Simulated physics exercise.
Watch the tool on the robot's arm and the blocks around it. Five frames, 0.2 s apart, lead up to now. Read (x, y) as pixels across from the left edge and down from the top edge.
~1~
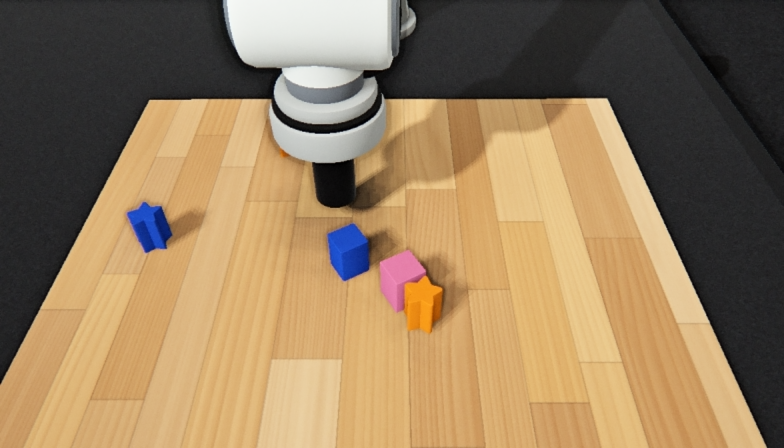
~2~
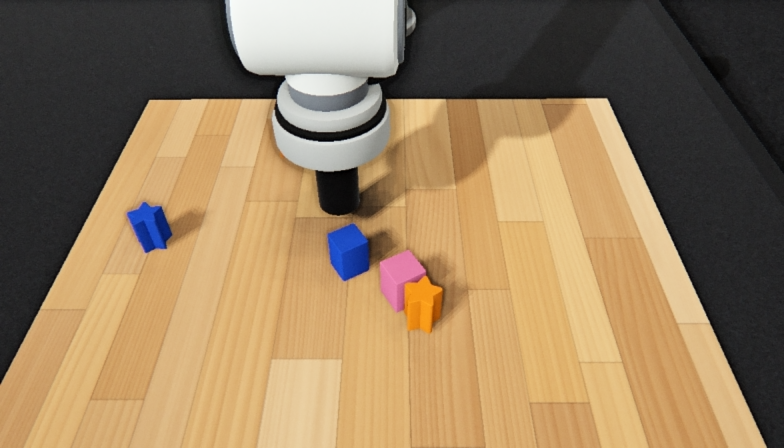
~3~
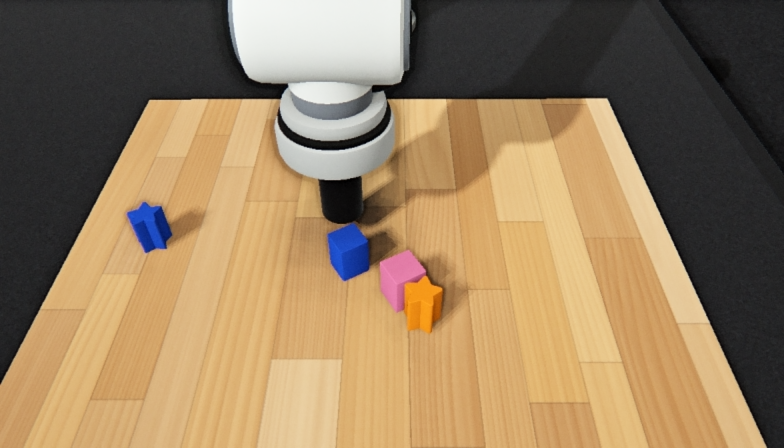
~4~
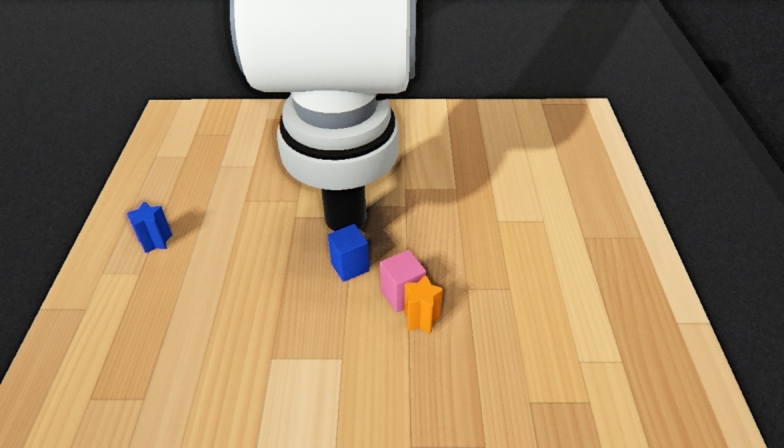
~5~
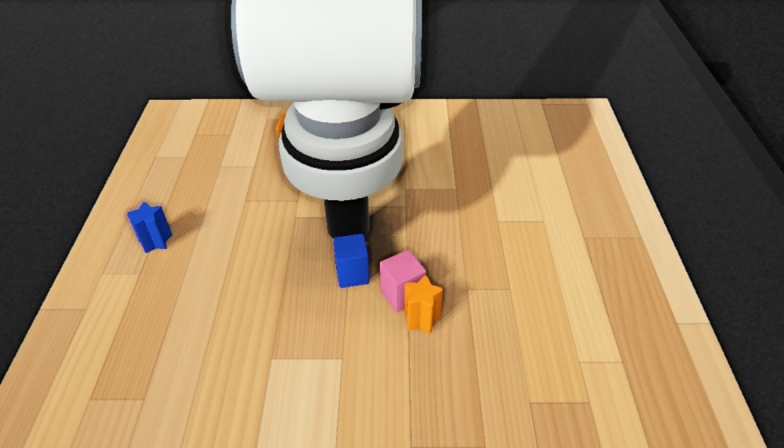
White robot arm with a black tip moving toward the viewer and nudging a blue block beside pink and orange blocks.
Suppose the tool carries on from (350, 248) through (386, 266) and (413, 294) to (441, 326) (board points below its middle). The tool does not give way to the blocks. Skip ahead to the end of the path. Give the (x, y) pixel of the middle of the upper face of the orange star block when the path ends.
The centre of its top face lies at (456, 367).
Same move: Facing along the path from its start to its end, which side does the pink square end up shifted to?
Shifted right.
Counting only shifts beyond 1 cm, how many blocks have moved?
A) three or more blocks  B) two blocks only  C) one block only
Choice A: Three or more blocks.
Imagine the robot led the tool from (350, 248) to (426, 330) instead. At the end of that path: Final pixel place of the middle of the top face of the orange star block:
Put as a pixel place, it's (497, 342).
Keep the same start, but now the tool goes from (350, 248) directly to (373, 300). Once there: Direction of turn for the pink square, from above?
The sense of turning is anti-clockwise.
The first path, step by step. One third of the way, tool (386, 247); blue square (357, 258), turned 45° clockwise.
Two thirds of the way, tool (414, 275); blue square (358, 260), turned 55° clockwise; pink square (427, 297), turned 15° clockwise; orange star block (440, 324), turned 10° clockwise.
At the end, tool (442, 307); blue square (358, 260), turned 55° clockwise; pink square (452, 334), turned 30° clockwise; orange star block (456, 367), turned 25° clockwise.
